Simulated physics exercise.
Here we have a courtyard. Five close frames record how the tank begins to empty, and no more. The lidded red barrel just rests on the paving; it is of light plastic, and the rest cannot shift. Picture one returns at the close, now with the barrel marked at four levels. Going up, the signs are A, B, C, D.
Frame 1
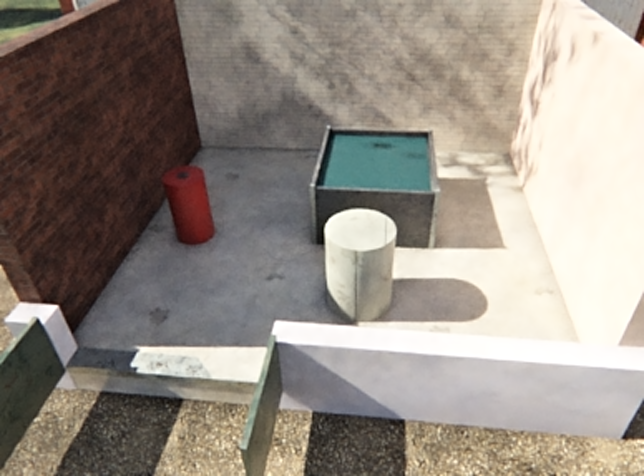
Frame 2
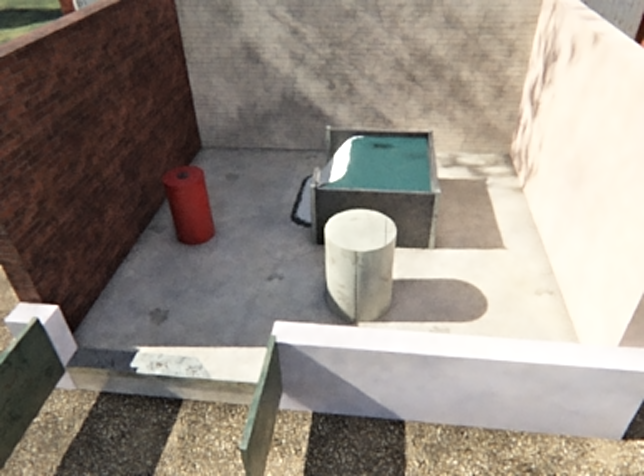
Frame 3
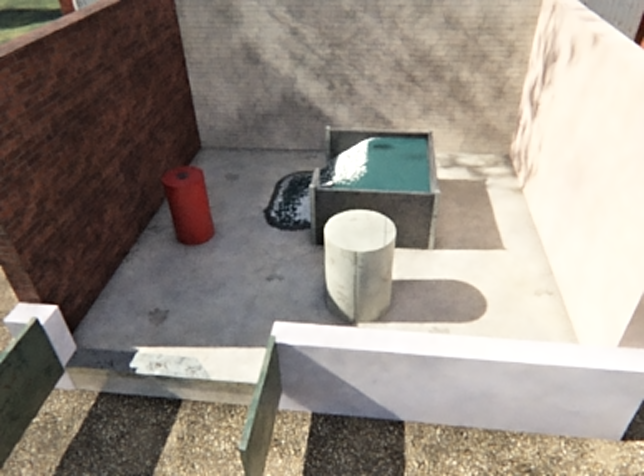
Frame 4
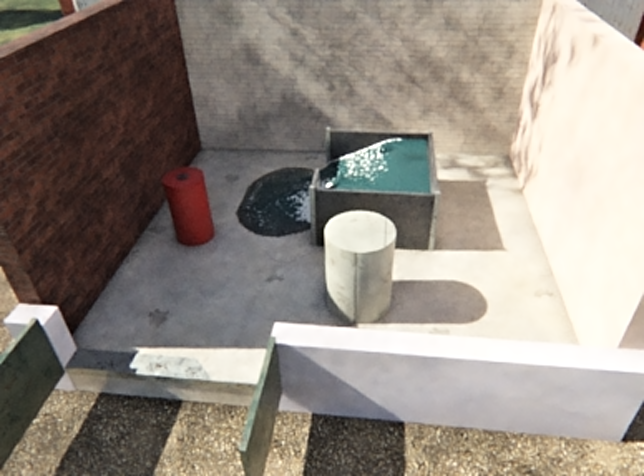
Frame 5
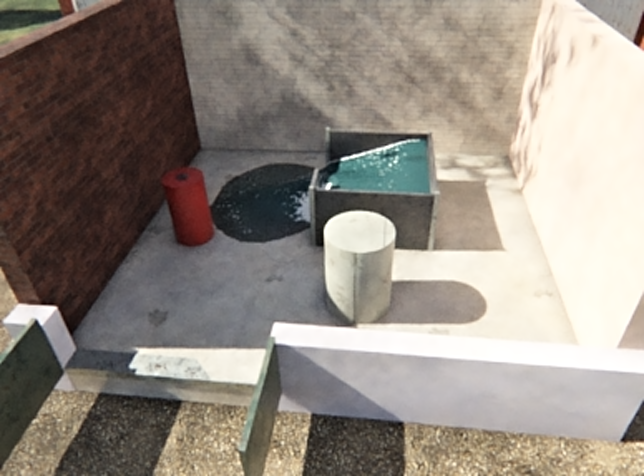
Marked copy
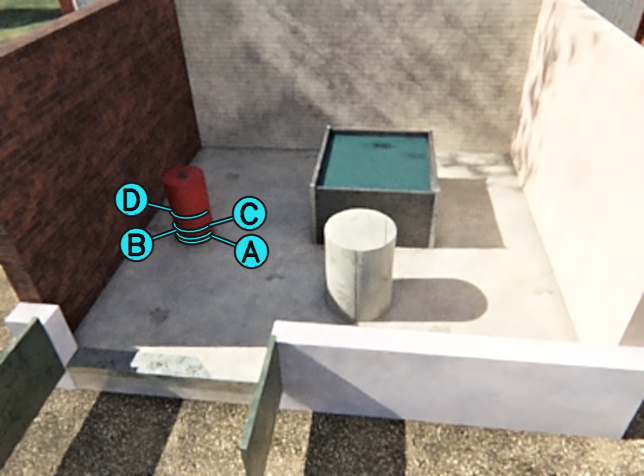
Water pouring from the left side of a grey tank and spreading across a courtyard floor towards a red barrel.
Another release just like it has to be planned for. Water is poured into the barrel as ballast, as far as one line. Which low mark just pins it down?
Choose D.
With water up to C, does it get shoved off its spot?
Yes, that goes wrong.
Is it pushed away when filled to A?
Yes.
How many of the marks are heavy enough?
One of the four.
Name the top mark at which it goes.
C it is.
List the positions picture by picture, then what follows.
The first frame shows lid of the red barrel at (184, 175); tank full, its middle at (376, 162); open gate at (165, 317).
In the second frame, 2 % of the ground wet, in view closest to the barrel at (298, 212).
In the third frame, 5 % of the ground wet, in view closest to the barrel at (273, 213).
In the fourth frame, 8 % of the ground wet, in view closest to the barrel at (251, 225).
The fifth frame shows lid of the red barrel at (183, 177); 12 % of the ground wet, in view closest to the barrel at (223, 221).
On the marked copy, A at (190, 242); B at (189, 238); C at (187, 231); D at (184, 218); from the bottom up A, B, C, D.
With A, it is washed out through the gate.
With B, it is pushed about 4 times its own width away.
With C, it is pushed about its own width away.
With D, it does not move.
